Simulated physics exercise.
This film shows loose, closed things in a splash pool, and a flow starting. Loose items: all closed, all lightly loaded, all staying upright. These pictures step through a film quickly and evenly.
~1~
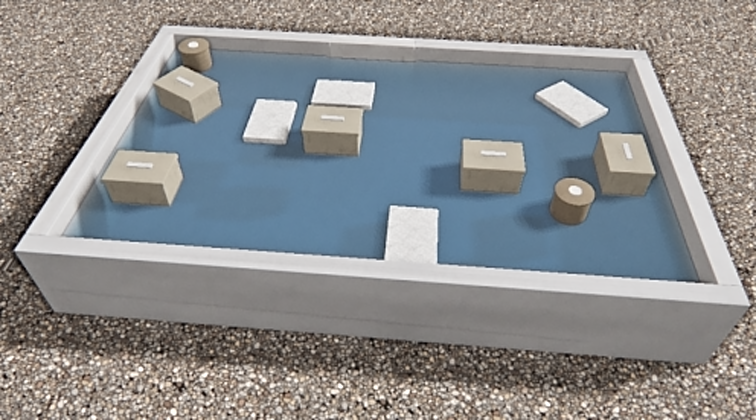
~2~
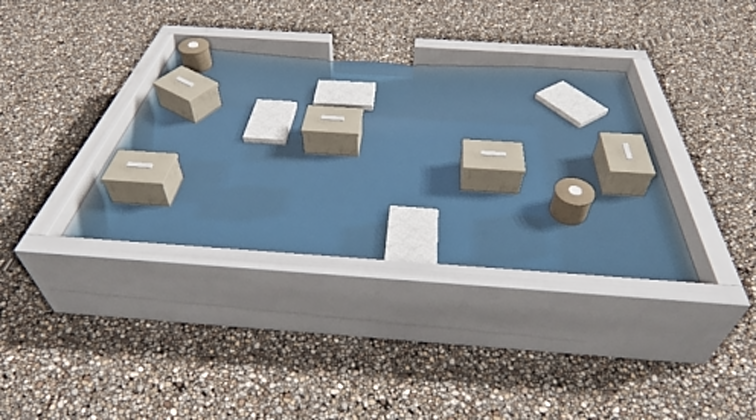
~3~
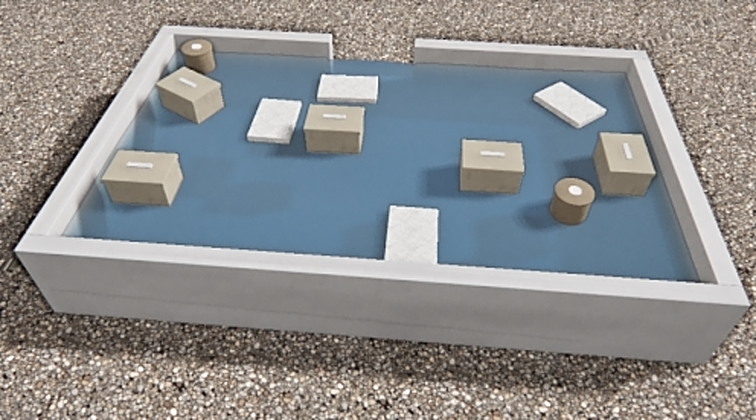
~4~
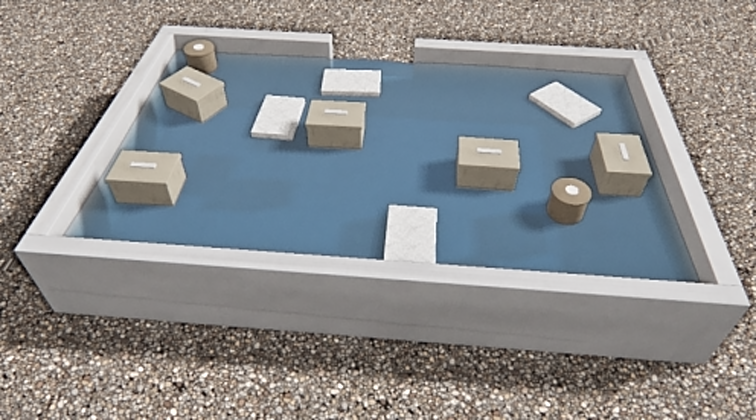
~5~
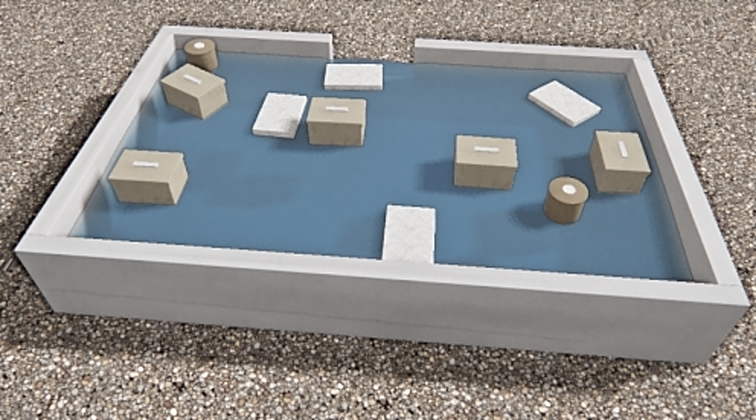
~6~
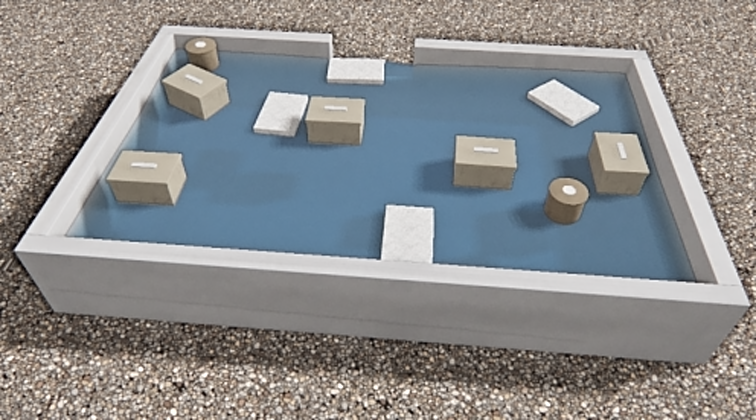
A gap opens in the pool's back wall, and a white float drifts toward it.
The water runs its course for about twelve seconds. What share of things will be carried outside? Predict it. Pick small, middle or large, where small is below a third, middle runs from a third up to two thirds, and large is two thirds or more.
Small.
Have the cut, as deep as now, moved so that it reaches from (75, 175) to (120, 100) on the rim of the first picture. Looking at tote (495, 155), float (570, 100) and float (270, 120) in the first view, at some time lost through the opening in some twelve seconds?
Going through them, number one is held back, number two is held back and number three is flushed away.
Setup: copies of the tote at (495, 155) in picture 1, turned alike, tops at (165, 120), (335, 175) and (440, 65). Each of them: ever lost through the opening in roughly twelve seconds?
Remains; remains; escapes.
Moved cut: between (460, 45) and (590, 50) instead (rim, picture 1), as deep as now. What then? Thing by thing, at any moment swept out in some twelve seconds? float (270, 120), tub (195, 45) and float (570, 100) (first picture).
In sequence - stays put, stays put, departs.
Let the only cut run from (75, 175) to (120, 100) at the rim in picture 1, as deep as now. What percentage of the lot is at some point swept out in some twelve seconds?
About 30 percent, I'd say.
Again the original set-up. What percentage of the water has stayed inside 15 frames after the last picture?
80 %.
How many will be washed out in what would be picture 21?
I count 1 altogether.
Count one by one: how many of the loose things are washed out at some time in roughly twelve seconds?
The answer is 3.
A moment on, 1 of 11 are out; 10 afloat.
Next, 1 of 11 are out; 10 afloat.
Later, 1 of 11 are out; 10 afloat.
In the end, 3 of 11 are out; 8 afloat.
